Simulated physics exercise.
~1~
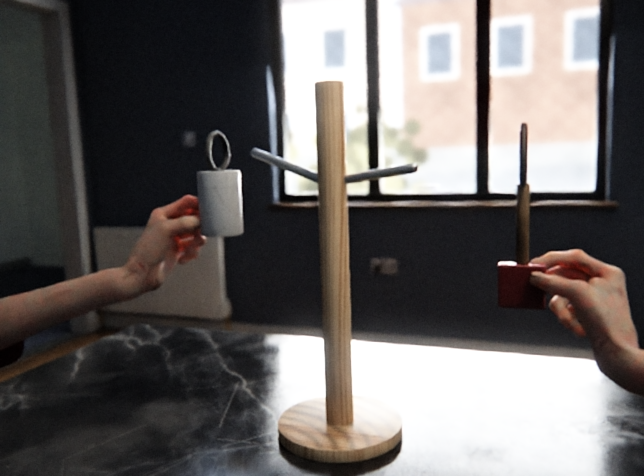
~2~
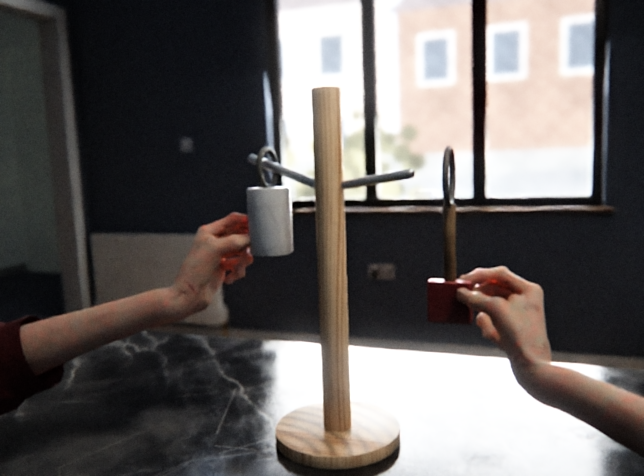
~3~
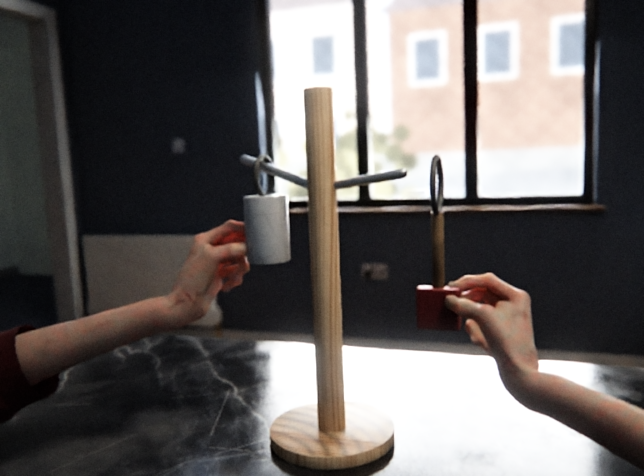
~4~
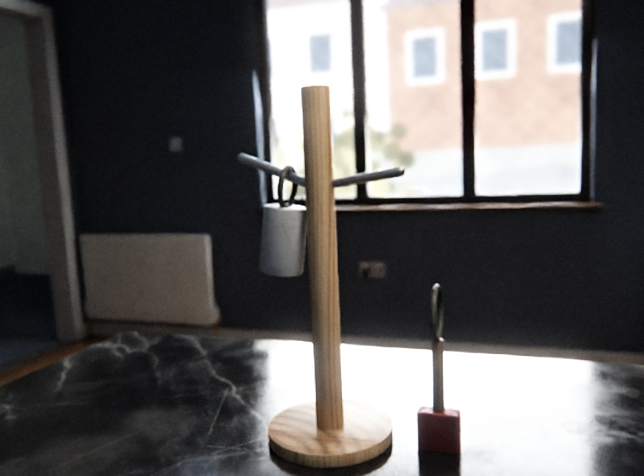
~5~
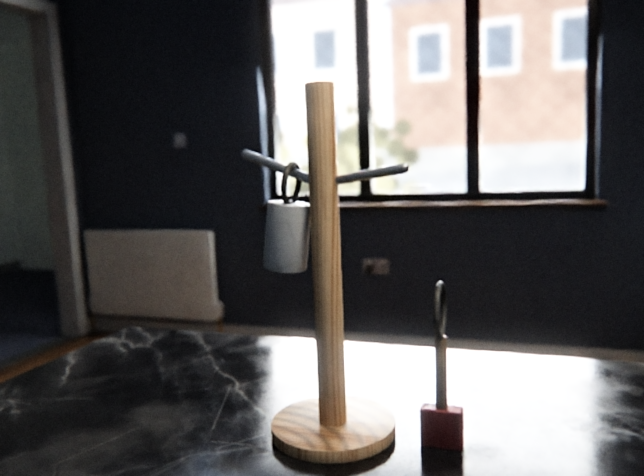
White lantern and red brush held to a wooden peg stand, then released, the lantern left hanging, the brush dropping to the tabletop.
